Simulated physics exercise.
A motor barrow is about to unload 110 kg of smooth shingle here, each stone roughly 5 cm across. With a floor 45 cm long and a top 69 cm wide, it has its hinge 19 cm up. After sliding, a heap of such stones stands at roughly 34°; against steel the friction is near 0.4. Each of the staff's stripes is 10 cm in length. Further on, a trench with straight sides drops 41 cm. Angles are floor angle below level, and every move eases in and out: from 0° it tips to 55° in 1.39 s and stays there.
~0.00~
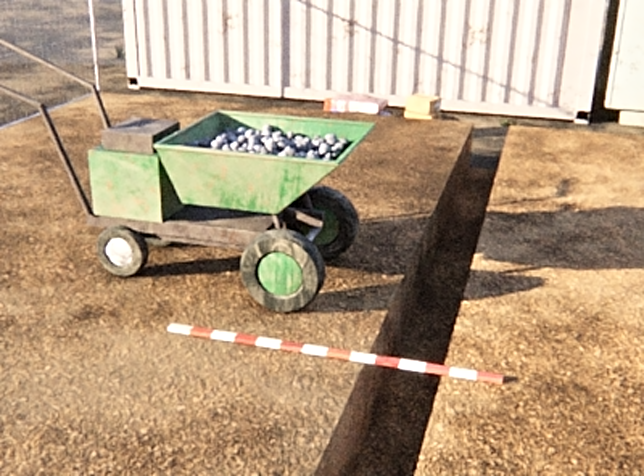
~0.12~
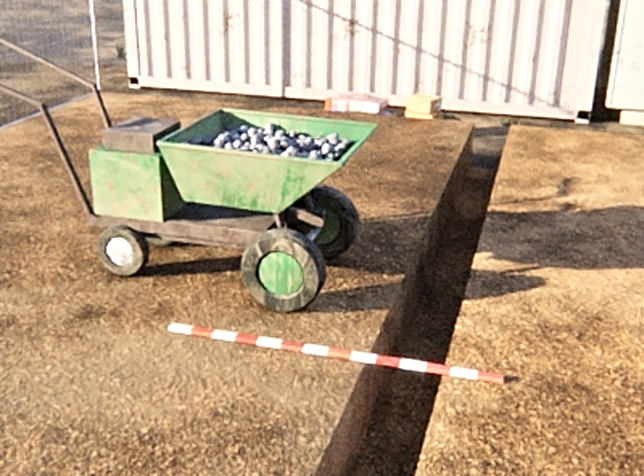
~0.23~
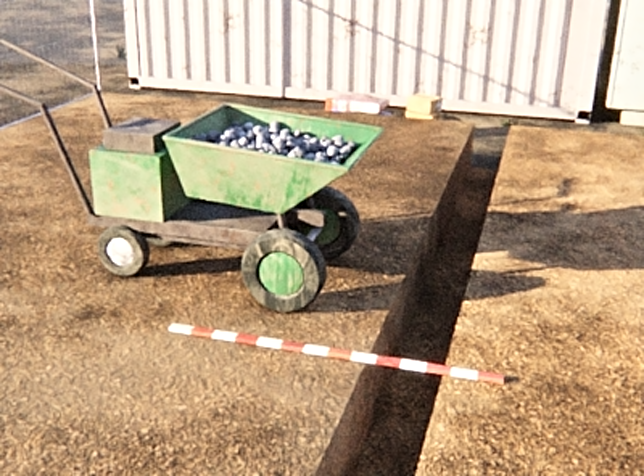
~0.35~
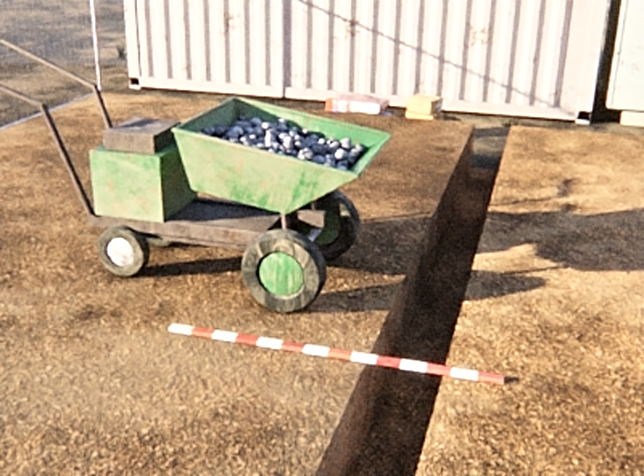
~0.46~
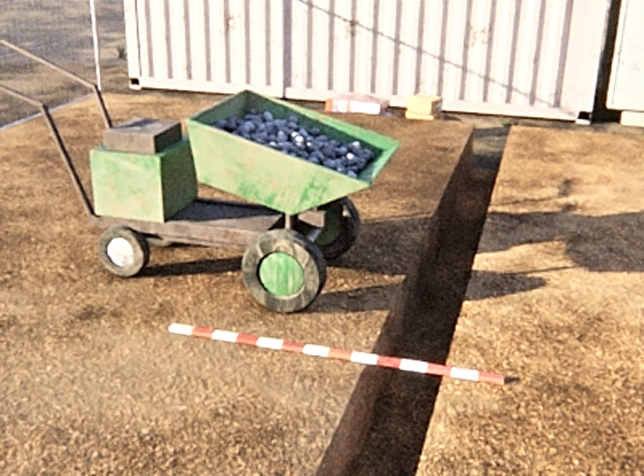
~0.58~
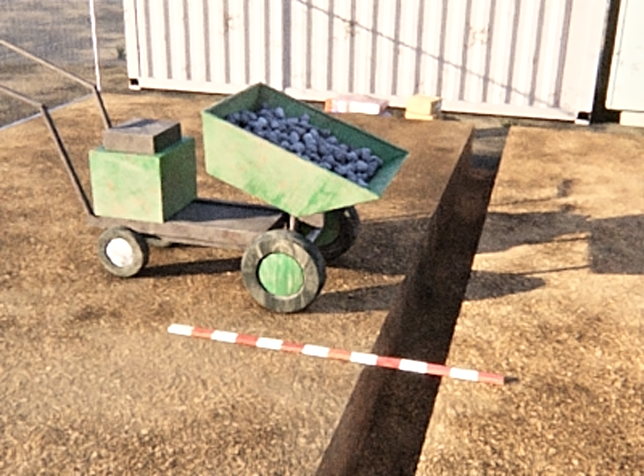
The green skip of a small motor barrow, loaded with smooth grey stones, starts level beside a straight-sided trench, then begins tilting down to the right. It tips steadily steeper, its back end rising clear of the green box behind, while the wheels stay still near a red-and-white striped staff.
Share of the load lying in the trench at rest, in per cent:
63 per cent.
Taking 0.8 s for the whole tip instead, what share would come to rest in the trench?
Trench share: Approx. 50%.
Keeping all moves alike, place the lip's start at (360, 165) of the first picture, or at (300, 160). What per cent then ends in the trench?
I'd say some 40 per cent and some 95 per cent.
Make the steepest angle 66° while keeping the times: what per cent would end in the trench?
With that change, near 50 per cent.
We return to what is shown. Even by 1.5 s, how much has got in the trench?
About 20 per cent by then.
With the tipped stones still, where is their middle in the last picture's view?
At about pixel (445, 359) in the last view.
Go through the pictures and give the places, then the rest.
In the first picture, lip at (339, 164), floor tilted 0°, highest stones at (278, 142).
In the second picture, the skip is at 1°, its lip at (342, 165); the top of the load is at (266, 139); the stones move at 0.1 m/s on average.
In the third picture, the skip is at 4°, its lip at (349, 169); the top of the load is at (257, 136); the stones move at 0.3 m/s on average.
In the fourth picture, lip at (358, 176), floor tilted 9°, highest stones at (249, 128); the stones move at 0.4 m/s on average.
In the fifth picture, the skip is at 14°, its lip at (369, 186); the top of the load is at (256, 121); the stones move at 0.4 m/s on average.
In the sixth picture, the skip is at 21°, its lip at (379, 198); the top of the load is at (263, 116); the stones move at 0.5 m/s on average.
After 1.0 s the floor is at 46°; 100 % in the skip; the foremost stones are at (406, 227).
After 1.5 s the floor is at 55°; 70 % in the skip, 19 % in the trench, 11 % past the trench; the foremost stones are at (498, 301).
After 1.8 s the floor is at 55°; 37 % in the skip, 29 % in the trench, 34 % past the trench; the foremost stones are at (598, 309).
After 3.8 s the floor is at 55°; 0 % in the skip, 63 % in the trench, 37 % past the trench; the foremost stones are past the picture's edge.
